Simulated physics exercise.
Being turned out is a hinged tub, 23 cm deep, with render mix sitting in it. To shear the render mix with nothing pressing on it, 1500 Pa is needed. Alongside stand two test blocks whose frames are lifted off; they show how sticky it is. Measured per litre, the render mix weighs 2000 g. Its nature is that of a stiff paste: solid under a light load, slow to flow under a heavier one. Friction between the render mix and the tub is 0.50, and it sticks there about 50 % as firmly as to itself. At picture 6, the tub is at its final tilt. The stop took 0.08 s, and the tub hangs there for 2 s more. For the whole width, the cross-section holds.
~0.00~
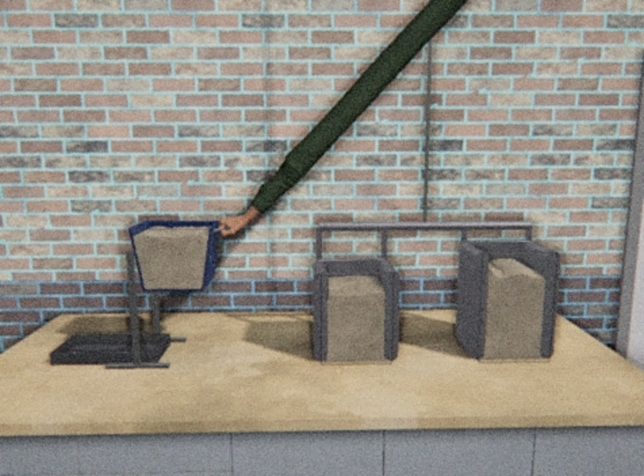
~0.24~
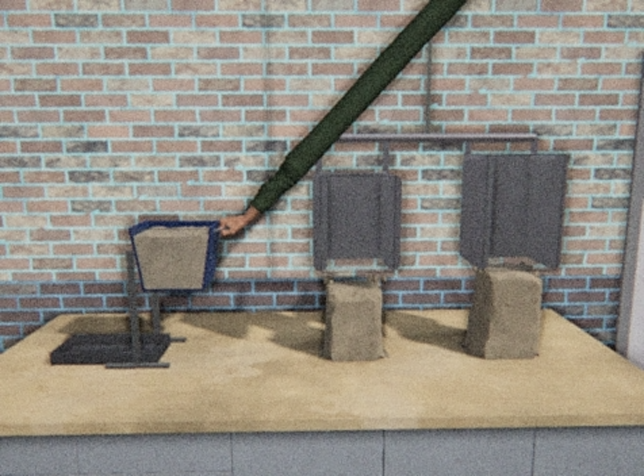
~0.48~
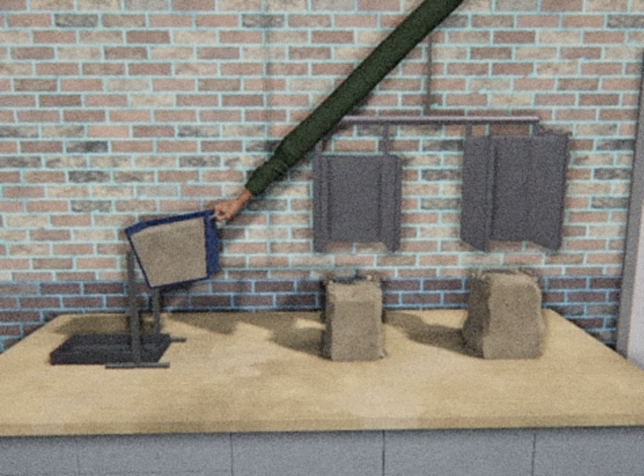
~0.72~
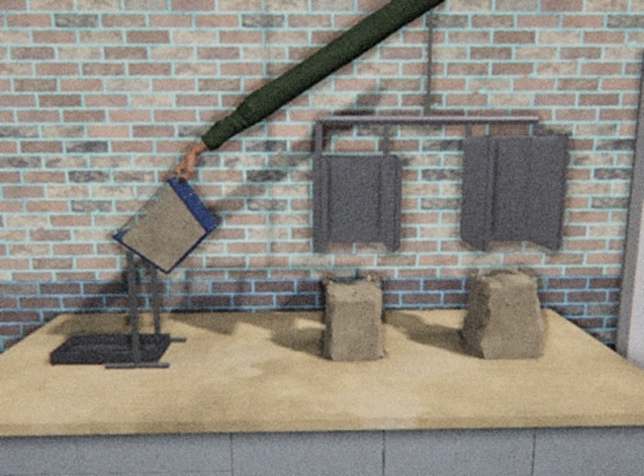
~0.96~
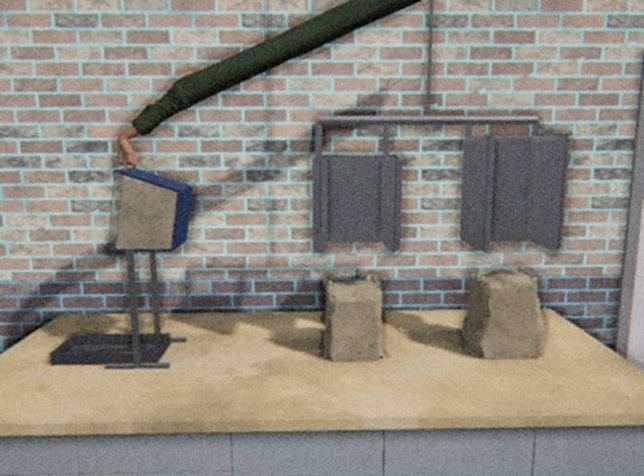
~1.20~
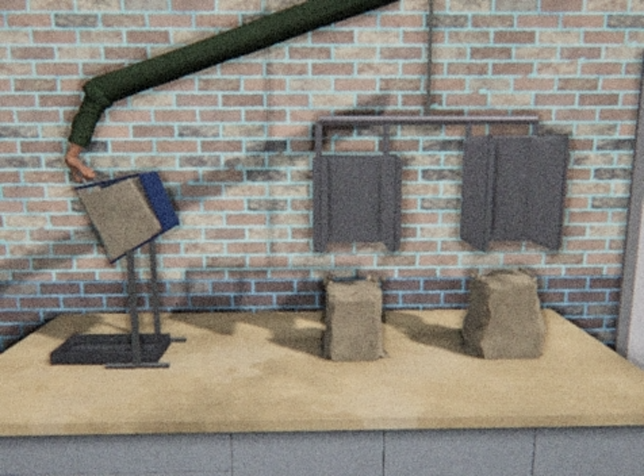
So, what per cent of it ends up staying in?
Expect roughly 0 %.
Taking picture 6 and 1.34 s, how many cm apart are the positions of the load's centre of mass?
Looks like around 9 cm to me.
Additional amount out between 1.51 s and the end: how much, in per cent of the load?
Roughly 1 per cent of the load.
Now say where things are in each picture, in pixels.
In the first frame, handle-side rim at (209, 228), tilt 0 degrees; highest point of the render mix at (146, 236); test blocks 29 cm, 36 cm high (left to right).
In the second frame, handle-side rim at (209, 228), tilt 0 degrees; highest point of the render mix at (146, 236); test blocks 29 cm, 34 cm high (left to right).
In the third frame, handle-side rim at (203, 215), tilt 10 degrees; highest point of the render mix at (198, 224); test blocks 29 cm, 32 cm high (left to right).
In the fourth frame, handle-side rim at (166, 181), tilt 44 degrees; highest point of the render mix at (171, 190); test blocks 29 cm, 32 cm high (left to right).
In the fifth frame, handle-side rim at (114, 172), tilt 81 degrees; highest point of the render mix at (122, 178); test blocks 29 cm, 32 cm high (left to right).
In the sixth frame, handle-side rim at (76, 190), tilt 111 degrees; highest point of the render mix at (130, 181); test blocks 29 cm, 32 cm high (left to right).
By 1.34 s, the tub is at 111 degrees and holds 63 %.
By 1.51 s, the tub is at 111 degrees and holds 1 %.
By 1.68 s, the tub is at 111 degrees and holds 0 %.
By 1.85 s, the tub is at 111 degrees and holds 0 %.
By 3.20 s, at the end, the tub is at 111 degrees and holds 0 %.
